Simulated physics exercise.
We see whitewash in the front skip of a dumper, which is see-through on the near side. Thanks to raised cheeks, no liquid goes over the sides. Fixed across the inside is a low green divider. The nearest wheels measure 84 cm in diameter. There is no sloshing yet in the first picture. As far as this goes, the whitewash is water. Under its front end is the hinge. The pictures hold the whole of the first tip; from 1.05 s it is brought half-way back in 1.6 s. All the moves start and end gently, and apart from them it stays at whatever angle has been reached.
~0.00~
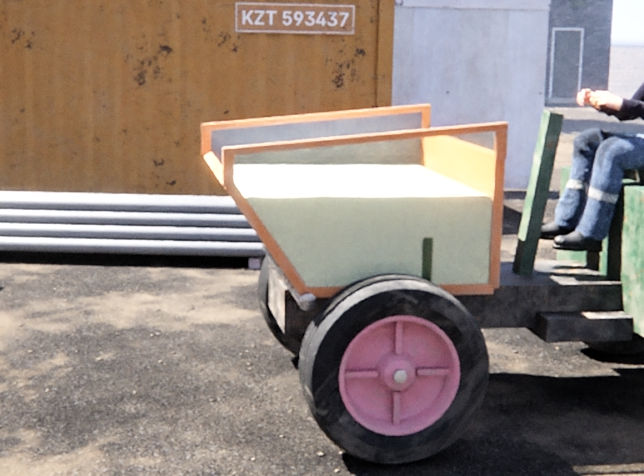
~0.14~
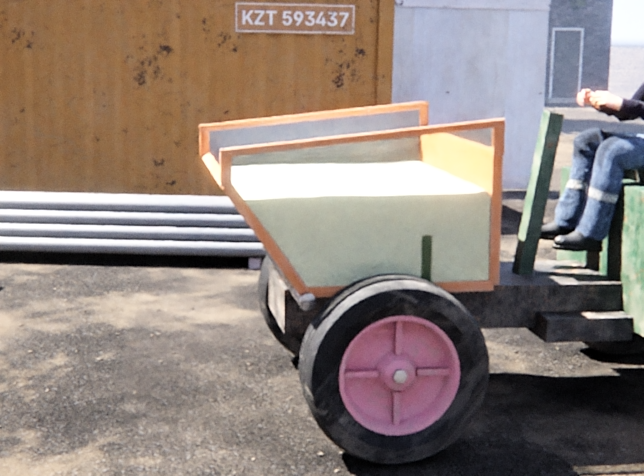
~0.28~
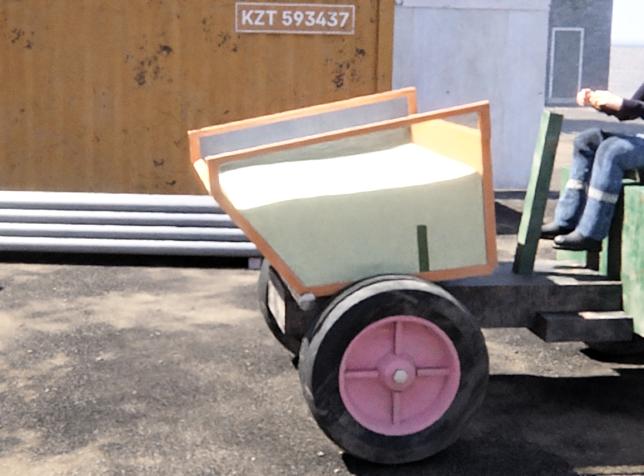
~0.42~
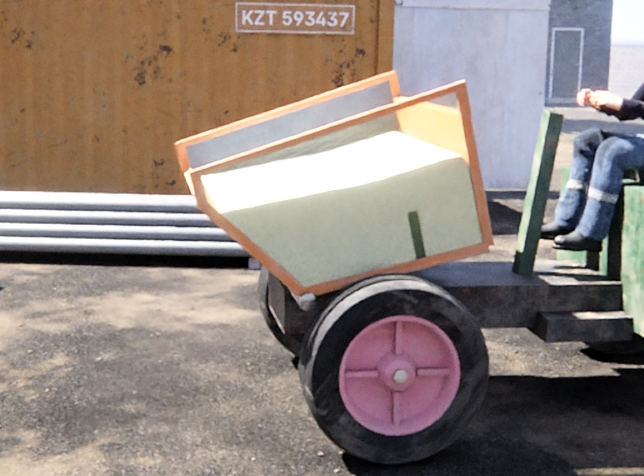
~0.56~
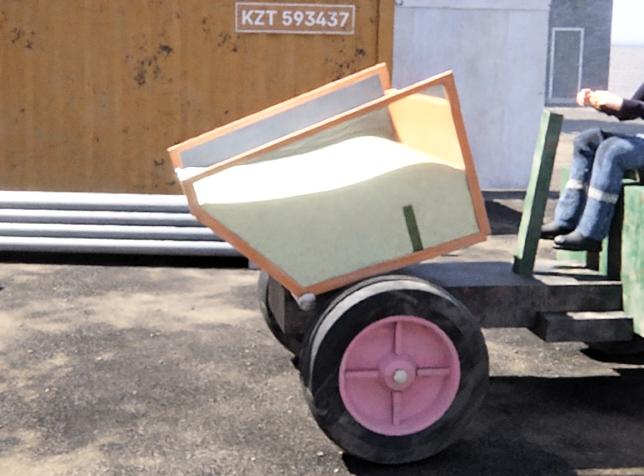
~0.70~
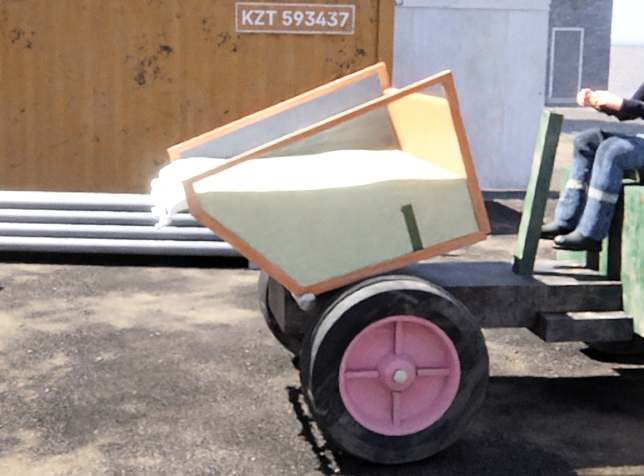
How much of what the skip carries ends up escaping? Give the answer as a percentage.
25 %.
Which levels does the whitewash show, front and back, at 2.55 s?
Roughly 36 cm in front and 26 cm behind.
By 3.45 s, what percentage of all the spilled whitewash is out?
Some 100 per cent by then.
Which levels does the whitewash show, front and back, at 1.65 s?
Around 38 cm toward the front, with 18 cm behind.
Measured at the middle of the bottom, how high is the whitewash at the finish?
Close to 30 cm once things settle.
After 1.65 s the skip is at 15° forwards, the surface stands 38 cm on the front, 18 cm on the back; the loss stands at 24 per cent, over the front.
After 2.55 s the skip is at 9° forwards, the surface stands 35 cm on the front, 26 cm on the back; the loss stands at 25 per cent, over the front.
After 3.45 s the skip is at 9° forwards, the surface stands 37 cm on the front, 24 cm on the back; the loss stands at 25 per cent, over the front.
After 5.53 s the loss stands at 25 per cent, over the front, 127 of 515 litres.
